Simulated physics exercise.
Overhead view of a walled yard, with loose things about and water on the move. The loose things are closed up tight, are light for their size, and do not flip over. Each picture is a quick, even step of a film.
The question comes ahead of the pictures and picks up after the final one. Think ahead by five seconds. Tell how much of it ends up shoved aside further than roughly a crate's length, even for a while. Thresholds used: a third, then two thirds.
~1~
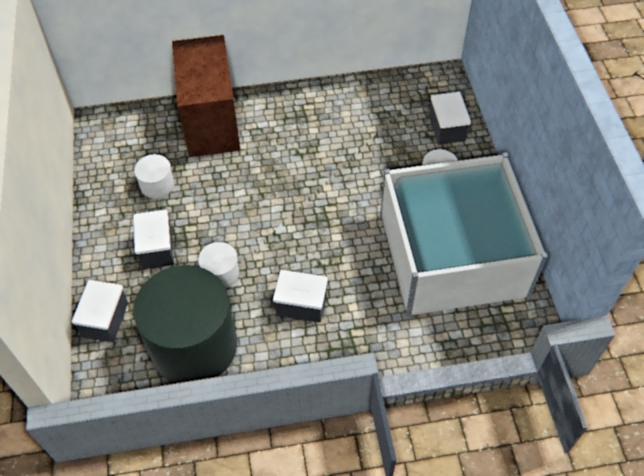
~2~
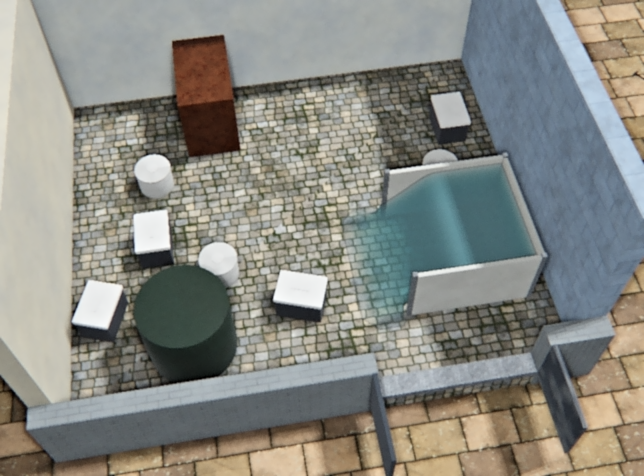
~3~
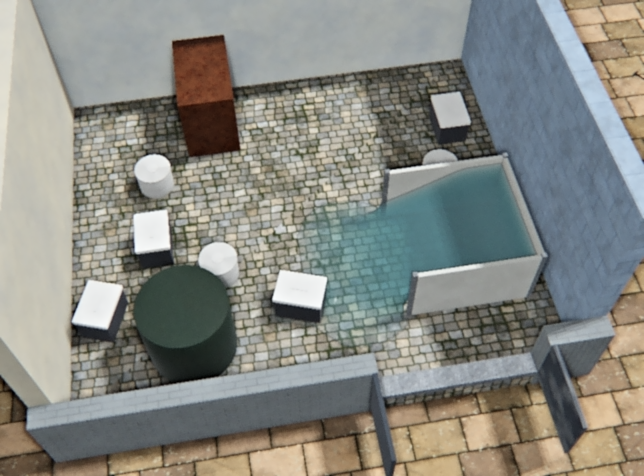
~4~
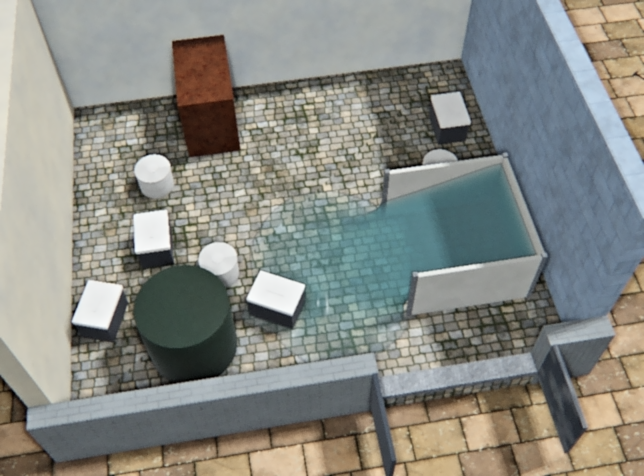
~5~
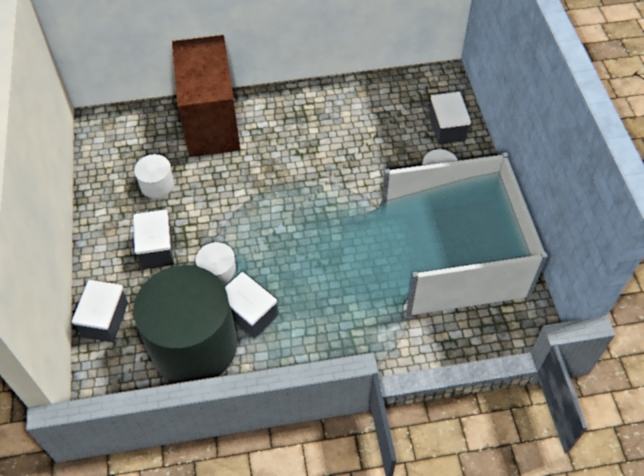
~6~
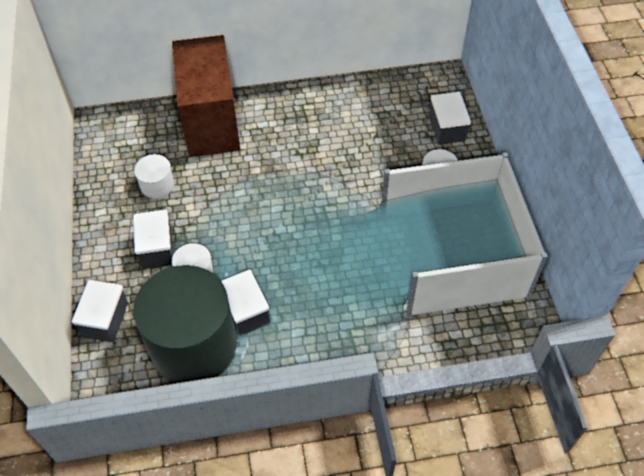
Looks to me like two in three or more get shifted a long way.
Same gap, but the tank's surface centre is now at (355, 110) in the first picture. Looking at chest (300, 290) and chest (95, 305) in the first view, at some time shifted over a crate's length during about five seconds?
One by one, the first came up short and the second went the full distance.
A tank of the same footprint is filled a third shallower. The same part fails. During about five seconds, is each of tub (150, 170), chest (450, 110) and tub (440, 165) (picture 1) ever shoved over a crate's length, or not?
The first did it, the next came up short, and the last came up short.
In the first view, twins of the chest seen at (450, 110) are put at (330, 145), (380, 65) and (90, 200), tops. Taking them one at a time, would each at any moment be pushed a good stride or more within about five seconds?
Per listing: Largely stays, largely stays, cleared out.
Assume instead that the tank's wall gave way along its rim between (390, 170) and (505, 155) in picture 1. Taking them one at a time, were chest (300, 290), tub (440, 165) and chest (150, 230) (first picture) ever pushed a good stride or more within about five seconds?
In the order asked: Goes the distance, then goes the distance, then goes the distance.
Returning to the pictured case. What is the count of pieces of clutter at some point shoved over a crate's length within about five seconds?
Count: 5.
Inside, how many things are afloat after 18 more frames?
The count is 5.
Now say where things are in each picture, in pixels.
The first picture shows a chest at (301, 288) rests on the ground; a tub at (218, 258) rests on the ground; 0 of 7 have shifted.
The second picture shows a chest at (301, 288), on the bottom; a tub at (218, 258) rests on the ground; 0 of 7 have shifted.
The third picture shows a chest at (300, 288), on the bottom; a tub at (218, 258) rests on the ground; 0 of 7 have shifted.
The fourth picture shows a chest at (276, 292), on the bottom, close to its start; a tub at (218, 258), on the bottom; 1 of 7 have shifted.
The fifth picture shows a chest at (247, 297), on the bottom, a stride from its start; a tub at (215, 259), on the bottom, close to its start; 1 of 7 have shifted.
The sixth picture shows a chest at (243, 295), afloat, a stride from its start; a tub at (191, 260) rests on the ground, a stride from its start; 2 of 7 have shifted.
A moment on, 3 of 7 are well off their spots; 1 afloat.
Next, 4 of 7 are well off their spots; 5 afloat.
Later, 5 of 7 are well off their spots; 5 afloat.
In the end, 5 of 7 are well off their spots, and 5 have been at some point; 5 afloat.
